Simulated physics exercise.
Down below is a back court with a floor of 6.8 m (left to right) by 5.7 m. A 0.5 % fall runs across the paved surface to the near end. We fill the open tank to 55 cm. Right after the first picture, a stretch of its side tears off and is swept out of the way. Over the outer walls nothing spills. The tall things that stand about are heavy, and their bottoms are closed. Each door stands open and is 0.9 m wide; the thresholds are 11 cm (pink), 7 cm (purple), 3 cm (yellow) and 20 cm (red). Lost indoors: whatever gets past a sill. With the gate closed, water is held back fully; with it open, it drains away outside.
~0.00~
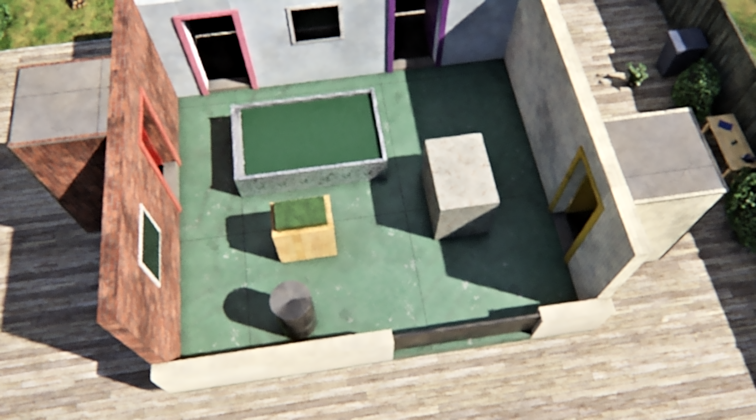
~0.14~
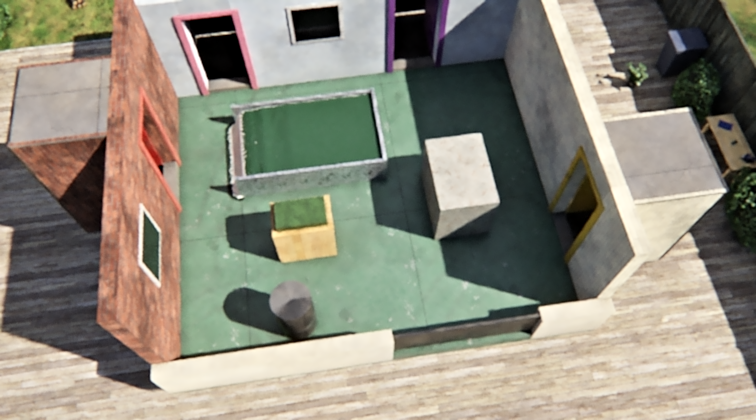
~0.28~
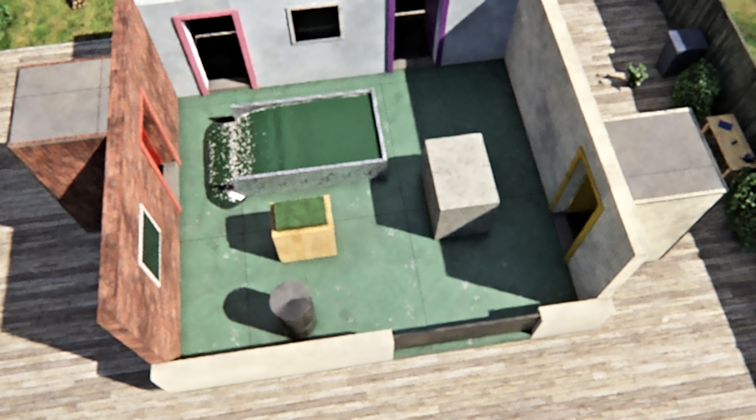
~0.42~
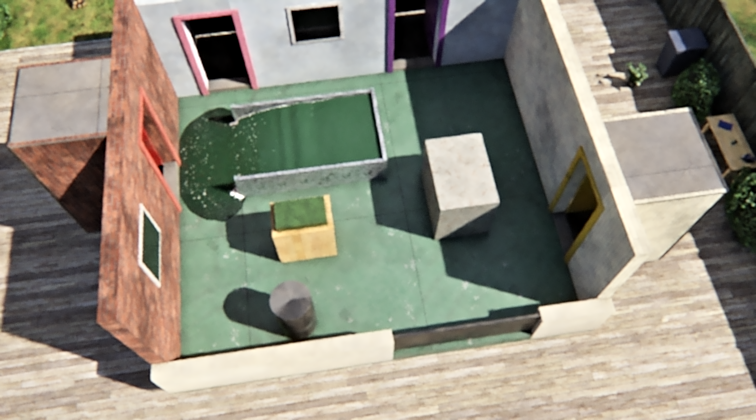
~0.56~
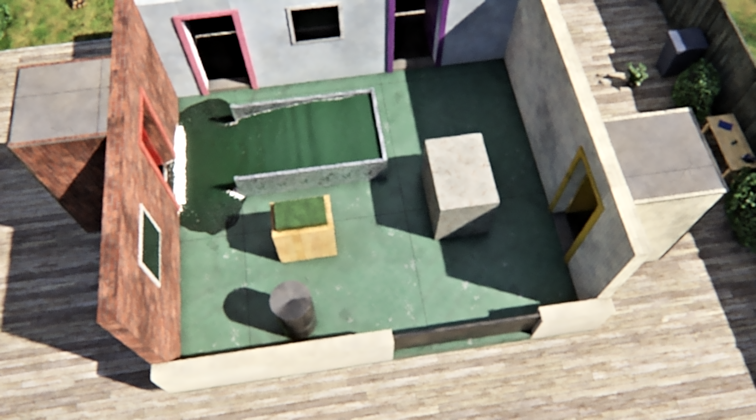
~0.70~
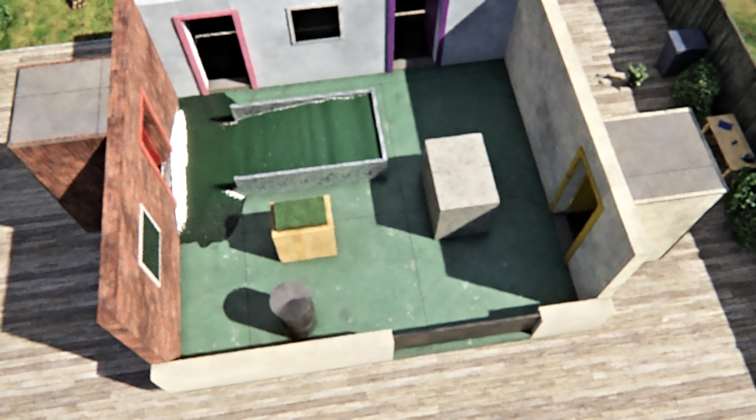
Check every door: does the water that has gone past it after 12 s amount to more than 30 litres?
Pink door: It does. Purple door: It does not. Yellow door: It does. Red door: It does.
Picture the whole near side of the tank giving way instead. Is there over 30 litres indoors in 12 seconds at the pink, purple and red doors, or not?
Then pink does not exceed it, purple does not exceed it, red does not exceed it.
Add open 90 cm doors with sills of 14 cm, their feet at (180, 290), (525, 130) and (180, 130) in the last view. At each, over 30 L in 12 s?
In turn: Short of it, short of it, beyond it.
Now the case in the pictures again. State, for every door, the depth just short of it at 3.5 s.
Depth readings (cm): Pink = 19; purple = 6; yellow = 0; red = 23.
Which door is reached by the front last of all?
The yellow door.
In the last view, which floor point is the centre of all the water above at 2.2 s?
Pixel position near (257, 164).
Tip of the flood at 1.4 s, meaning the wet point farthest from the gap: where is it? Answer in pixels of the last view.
I'd put it near pixel (181, 310) of the last picture.
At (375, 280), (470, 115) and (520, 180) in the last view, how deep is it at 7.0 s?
Around 5 cm, 4 cm and 3 cm.
After 1.4 s water covers 15 % of the floor and is deepest (42 cm) near (179, 101); pink door 6 cm at the sill, 0 L in, purple door not reached, yellow door not reached, red door 36 cm at the sill, 45 L in.
After 2.2 s water covers 25 % of the floor and is deepest (40 cm) near (179, 108); pink door 16 cm at the sill, 2 L in, purple door not reached, yellow door not reached, red door 36 cm at the sill, 108 L in.
After 3.5 s water covers 45 % of the floor and is deepest (26 cm) near (179, 108); pink door 19 cm at the sill, 34 L in, purple door 6 cm at the sill, 0 L in, yellow door not reached, red door 23 cm at the sill, 164 L in.
After 7.0 s water covers 85 % of the floor and is deepest (14 cm) near (247, 363); pink door 8 cm at the sill, 67 L in, purple door 5 cm at the sill, 1 L in, yellow door 8 cm at the sill, 4 L in, red door 9 cm at the sill, 169 L in.
After 12.0 s water covers 100 % of the floor and is deepest (10 cm) near (460, 331); pink door 4 cm at the sill, 67 L in, purple door 3 cm at the sill, 1 L in, yellow door 8 cm at the sill, 85 L in, red door 7 cm at the sill, 169 L in.
